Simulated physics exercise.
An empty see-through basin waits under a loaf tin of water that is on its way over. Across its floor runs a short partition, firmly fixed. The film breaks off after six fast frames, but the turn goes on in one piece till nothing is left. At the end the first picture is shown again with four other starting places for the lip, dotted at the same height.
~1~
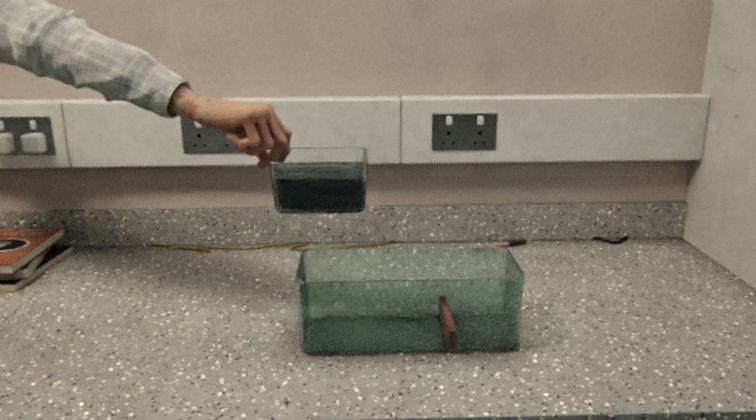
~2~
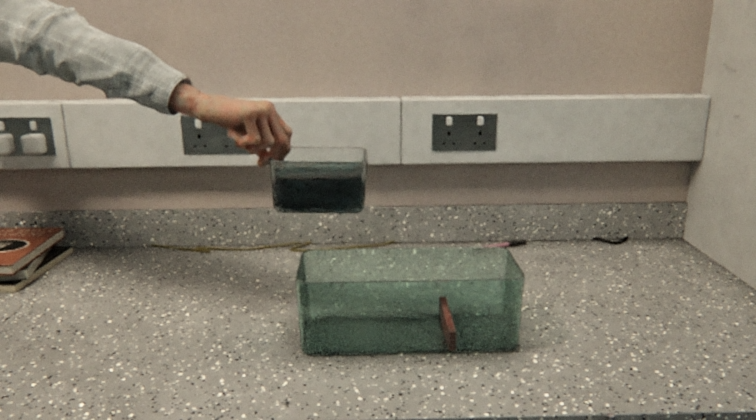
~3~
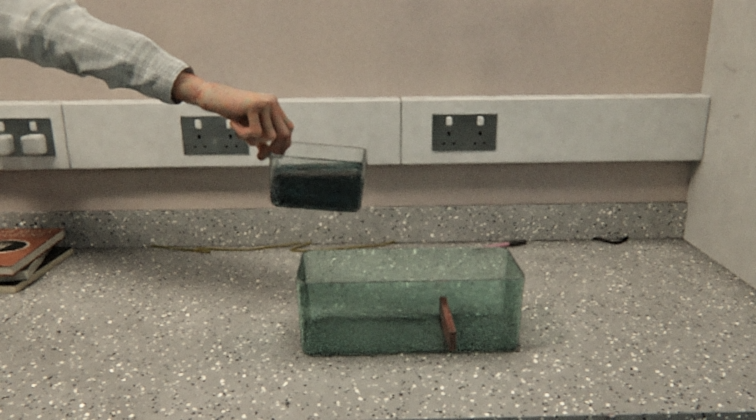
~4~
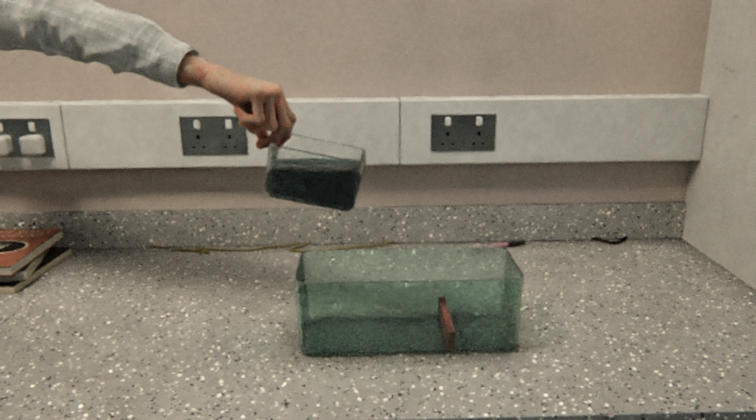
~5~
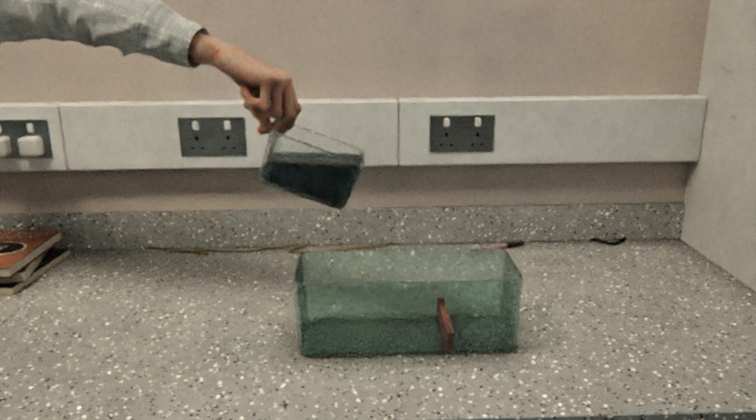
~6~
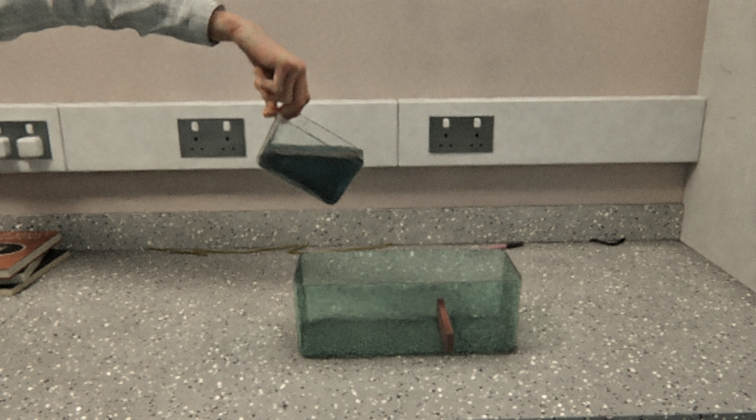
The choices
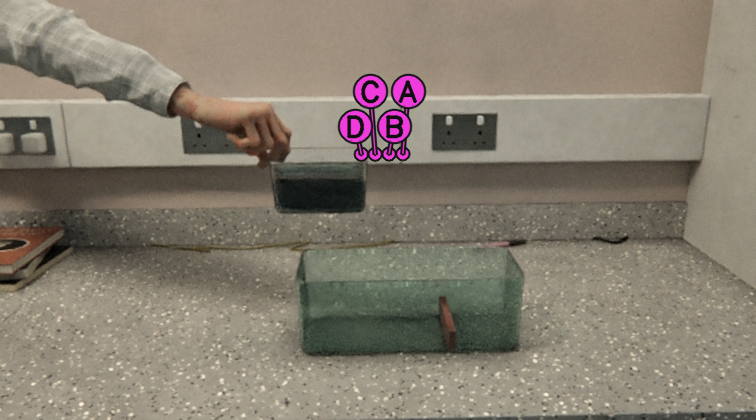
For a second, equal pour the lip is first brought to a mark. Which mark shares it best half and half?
C beats the others.
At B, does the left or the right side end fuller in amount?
More ends on the right.
On the marked copy, A at (402, 153); B at (389, 154); C at (375, 154); D at (361, 154).
With A, about 27 % ends left of the wall and 72 % right of it.
With B, about 27 % ends left of the wall and 72 % right of it.
With C, about 47 % ends left of the wall and 50 % right of it.
With D, about 76 % ends left of the wall and 22 % right of it.
